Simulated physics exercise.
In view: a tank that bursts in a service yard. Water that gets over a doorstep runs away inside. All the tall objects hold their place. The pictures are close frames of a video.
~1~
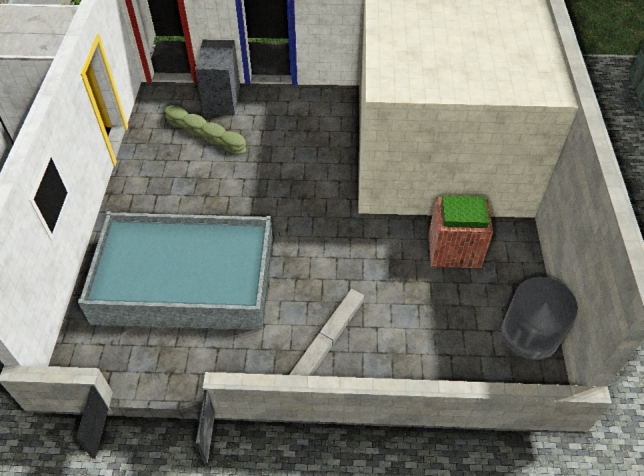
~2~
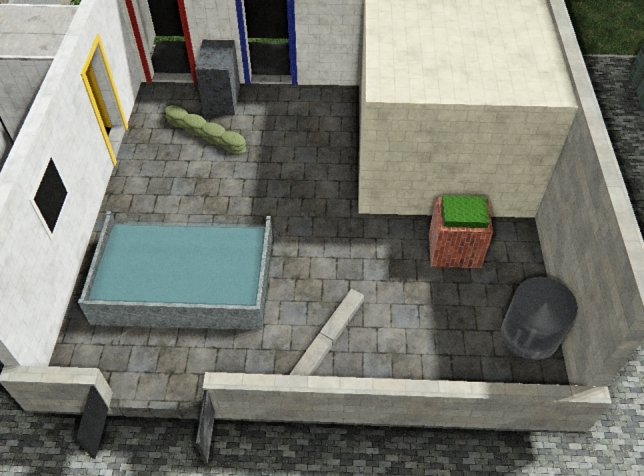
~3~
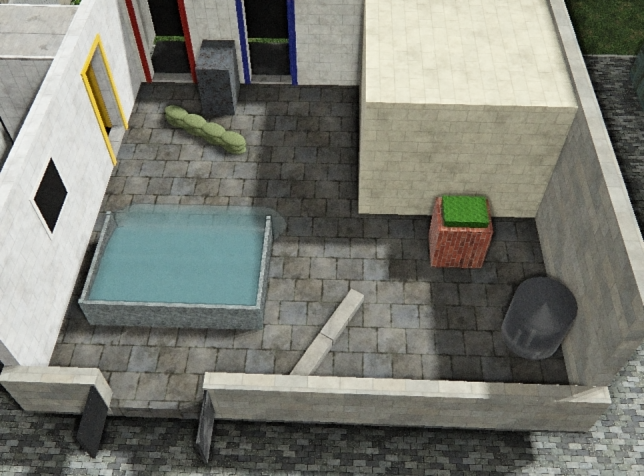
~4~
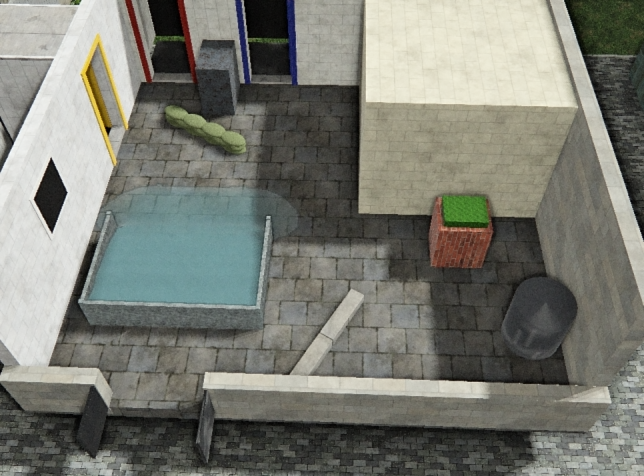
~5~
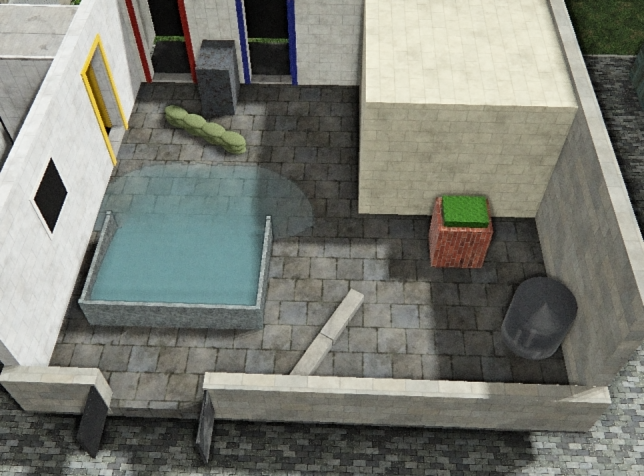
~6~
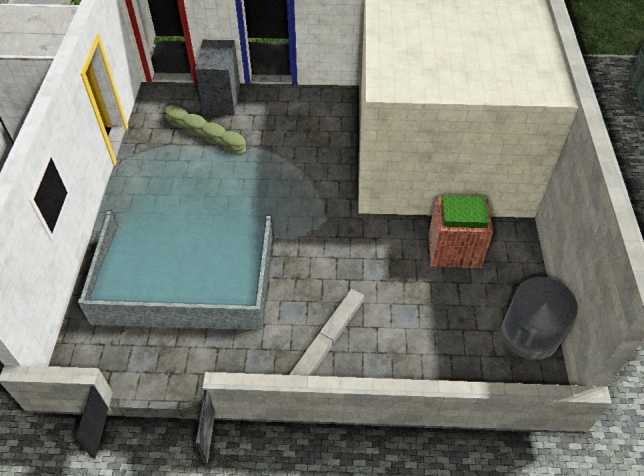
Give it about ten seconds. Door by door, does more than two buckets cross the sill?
One by one: The red door floods; the yellow door floods; the blue door floods.
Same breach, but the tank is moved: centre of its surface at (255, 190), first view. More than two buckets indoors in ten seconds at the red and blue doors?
In short: Red door floods, blue door goes over.
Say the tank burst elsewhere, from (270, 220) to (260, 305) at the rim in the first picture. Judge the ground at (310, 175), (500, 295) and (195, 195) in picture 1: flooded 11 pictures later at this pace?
In that order: No water, flooded, no water.
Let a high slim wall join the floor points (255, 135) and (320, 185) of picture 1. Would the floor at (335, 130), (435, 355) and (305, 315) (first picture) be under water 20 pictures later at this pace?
In turn: Flooded, not flooded, no water.
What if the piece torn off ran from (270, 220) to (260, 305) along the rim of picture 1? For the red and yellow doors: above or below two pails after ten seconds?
The red door lets less in; the yellow door keeps below it.
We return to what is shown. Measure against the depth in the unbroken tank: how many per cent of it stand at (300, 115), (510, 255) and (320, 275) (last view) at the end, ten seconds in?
In turn 12, 0 and 6 in a hundred.
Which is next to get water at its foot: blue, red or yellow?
I say the yellow door.
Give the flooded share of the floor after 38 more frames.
Roughly 55 per cent.
A moment on, water covers 30 % of the floor; the red door not reached, the yellow door wet at the sill, nothing in, the blue door wet at the sill, nothing in.
Next, water covers 40 % of the floor; the red door under two buckets in, the yellow door under two buckets in, the blue door under two buckets in.
Then, water covers 45 % of the floor; the red door far over two buckets in, the yellow door far over two buckets in, the blue door over two buckets in.
Later, water covers 55 % of the floor; the red door far over two buckets in, the yellow door far over two buckets in, the blue door far over two buckets in.
In the end, water covers 70 % of the floor; the red door far over two buckets in, the yellow door far over two buckets in, the blue door far over two buckets in.
